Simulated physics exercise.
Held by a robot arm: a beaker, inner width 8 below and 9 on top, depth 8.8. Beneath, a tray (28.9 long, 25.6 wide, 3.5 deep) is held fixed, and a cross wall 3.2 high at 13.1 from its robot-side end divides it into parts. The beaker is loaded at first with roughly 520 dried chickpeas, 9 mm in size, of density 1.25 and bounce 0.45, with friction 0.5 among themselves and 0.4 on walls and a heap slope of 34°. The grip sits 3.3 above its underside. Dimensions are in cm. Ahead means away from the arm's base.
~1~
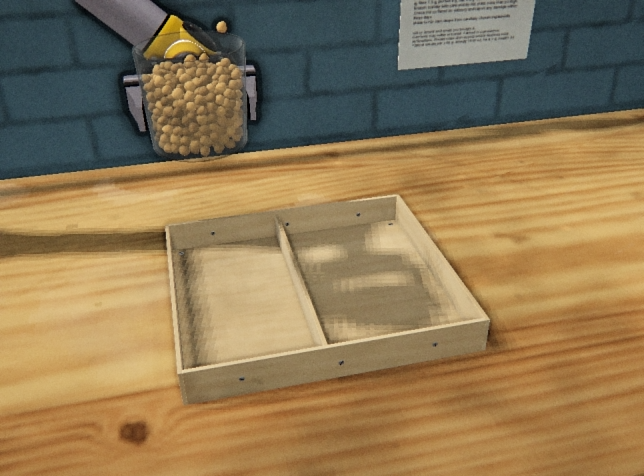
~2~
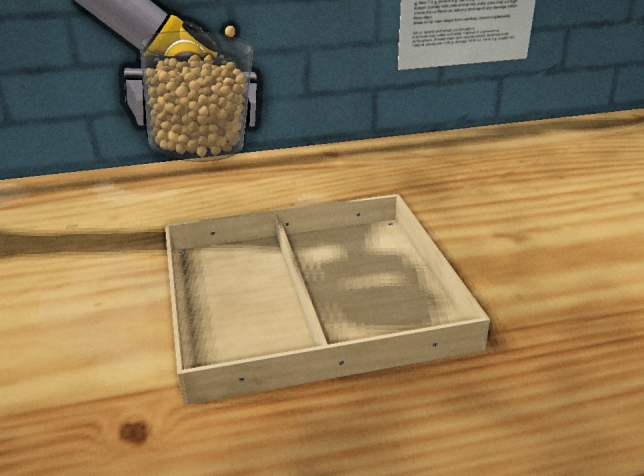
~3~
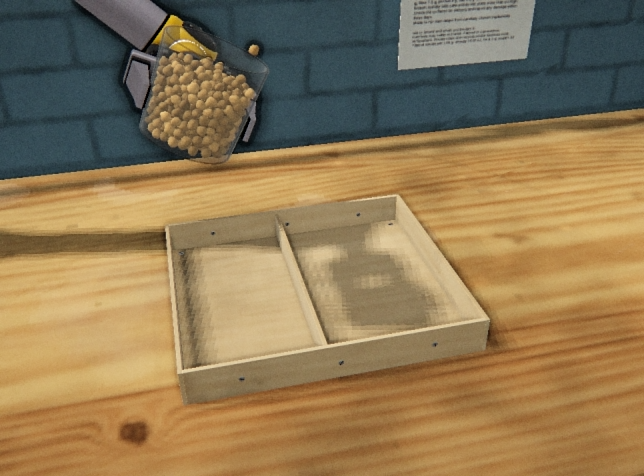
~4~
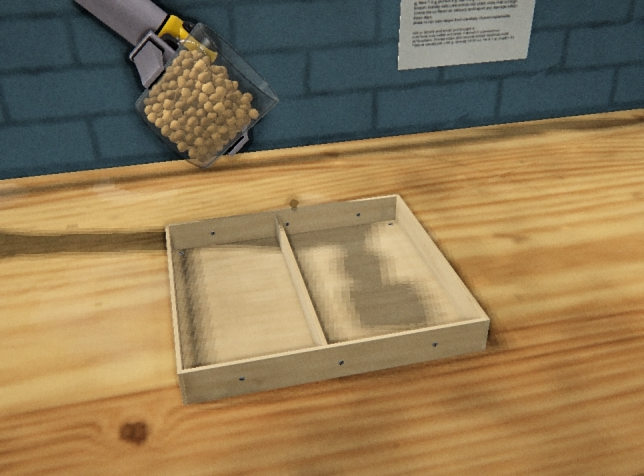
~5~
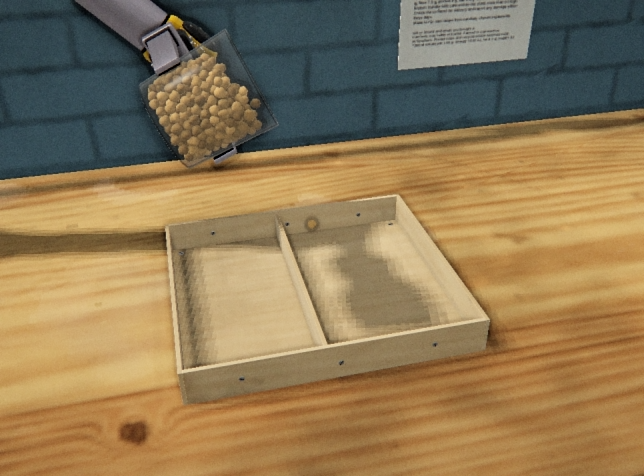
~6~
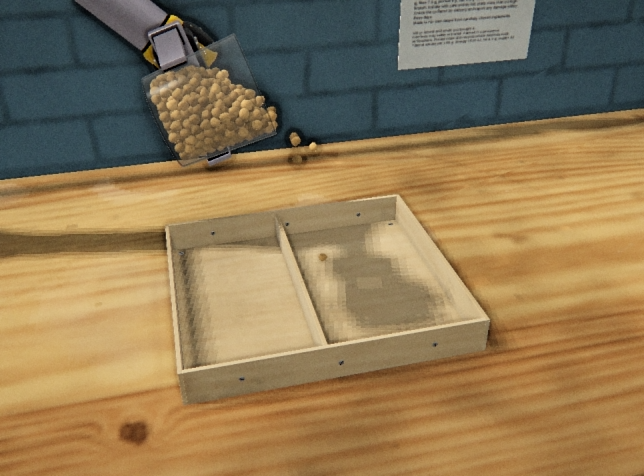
A robot arm holding a clear beaker full of chickpeas tilts it steadily to the right above a divided wooden tray; a single chickpea drops into the tray's right compartment, then a few more leave the rim.
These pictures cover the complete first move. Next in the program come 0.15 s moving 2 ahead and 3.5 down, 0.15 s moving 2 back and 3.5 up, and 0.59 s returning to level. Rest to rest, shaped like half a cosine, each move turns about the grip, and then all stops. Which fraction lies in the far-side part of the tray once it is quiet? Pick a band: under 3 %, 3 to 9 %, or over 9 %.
3 to 9 %.
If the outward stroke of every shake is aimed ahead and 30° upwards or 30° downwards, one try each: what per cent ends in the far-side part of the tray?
Near 30 and 15 percent respectively.
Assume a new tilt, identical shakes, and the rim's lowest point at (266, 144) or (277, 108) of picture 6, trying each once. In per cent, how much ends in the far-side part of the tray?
I'd put them at some 30 and 0 in a hundred.
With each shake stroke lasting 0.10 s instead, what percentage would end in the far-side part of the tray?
About 10 per cent in that case.
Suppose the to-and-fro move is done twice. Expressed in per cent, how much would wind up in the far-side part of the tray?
About 5 per cent, then.
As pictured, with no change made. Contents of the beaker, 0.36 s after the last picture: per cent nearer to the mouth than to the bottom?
That share comes to roughly 40 percent.
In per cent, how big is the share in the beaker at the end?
95 %.
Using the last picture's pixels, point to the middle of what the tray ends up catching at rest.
Roughly at pixel (353, 284).
Then, 0.36 s on, tilted 70° forward, highest piece 26 above the table; 496 in the beaker, 16 in the far-side part, 7 in flight or on a rim.
Then, 0.71 s on, tilted 15° forward, highest piece 27 above the table; 493 in the beaker, 26 in the far-side part.
Then, 1.09 s on, level, highest piece 29 above the table; 493 in the beaker, 26 in the far-side part.
Then, 2.14 s on, level, highest piece 29 above the table; 493 in the beaker, 26 in the far-side part.
In the end, 493 in the beaker, 26 in the far-side part. That is 5 % in the far-side part of the tray.
